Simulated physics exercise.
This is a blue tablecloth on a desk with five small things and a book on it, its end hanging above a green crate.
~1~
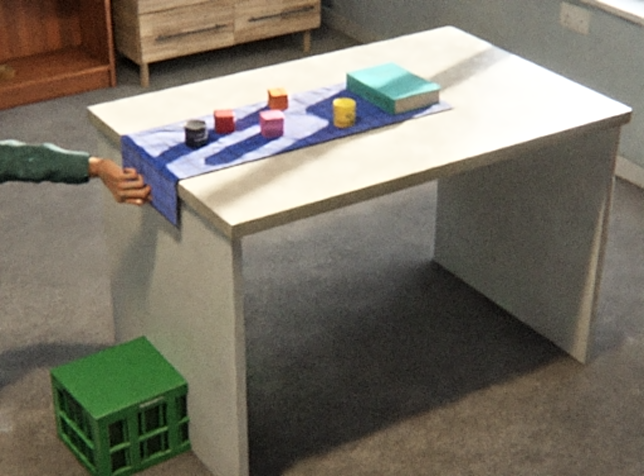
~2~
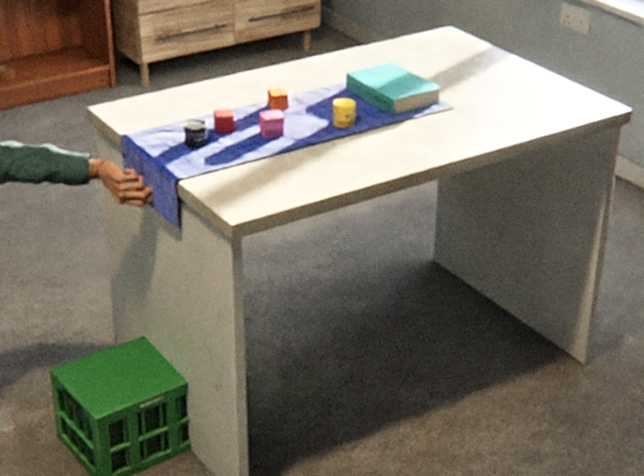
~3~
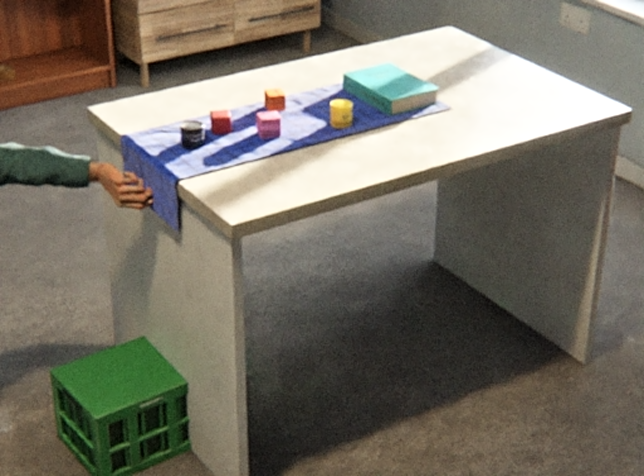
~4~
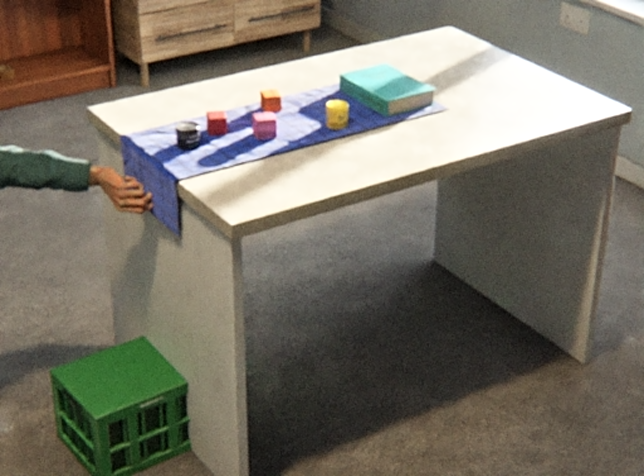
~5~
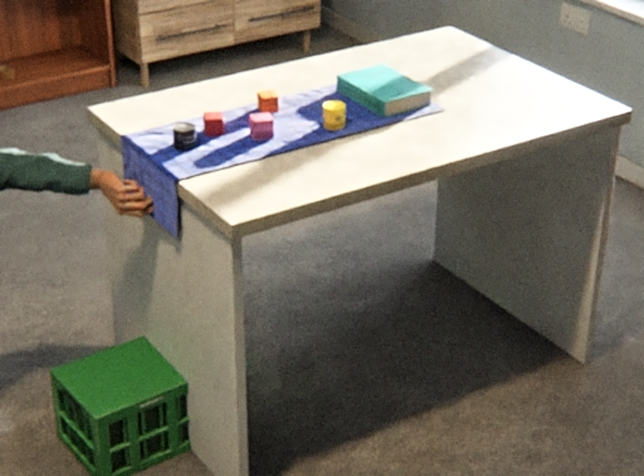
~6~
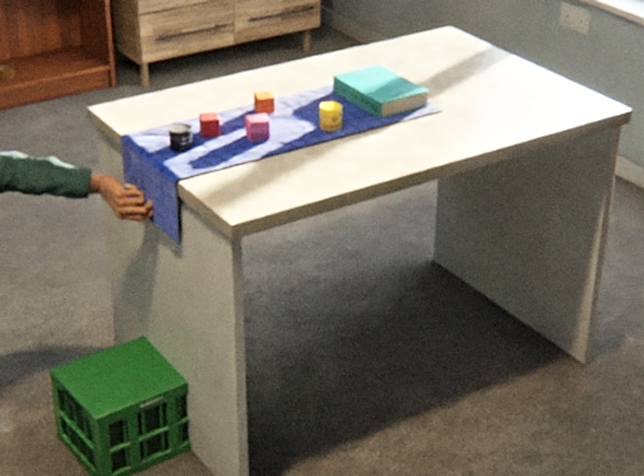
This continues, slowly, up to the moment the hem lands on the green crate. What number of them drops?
The count of fallen things is four.
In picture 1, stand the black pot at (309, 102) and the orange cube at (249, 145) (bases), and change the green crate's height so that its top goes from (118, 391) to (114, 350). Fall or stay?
The black pot stays on; the orange cube comes down.
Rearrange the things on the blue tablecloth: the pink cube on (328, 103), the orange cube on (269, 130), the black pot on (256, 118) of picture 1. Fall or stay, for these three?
The pink cube holds on, the orange cube is carried off, the black pot goes over.
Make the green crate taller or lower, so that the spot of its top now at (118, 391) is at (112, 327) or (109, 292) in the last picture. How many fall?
Over the edge go 2 and 1.
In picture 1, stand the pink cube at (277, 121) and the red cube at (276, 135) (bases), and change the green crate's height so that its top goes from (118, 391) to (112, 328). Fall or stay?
The pink cube stays on, the red cube survives.
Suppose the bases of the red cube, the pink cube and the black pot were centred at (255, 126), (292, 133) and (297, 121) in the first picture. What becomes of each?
The red cube tumbles off, the pink cube falls, the black pot comes down.
Soon after, hem near (153, 283); black pot gone.
Then, hem near (155, 327); black pot, red cube and pink cube gone.
At rest, hem on the crate; black pot, red cube, pink cube and orange cube gone. It carries off four.
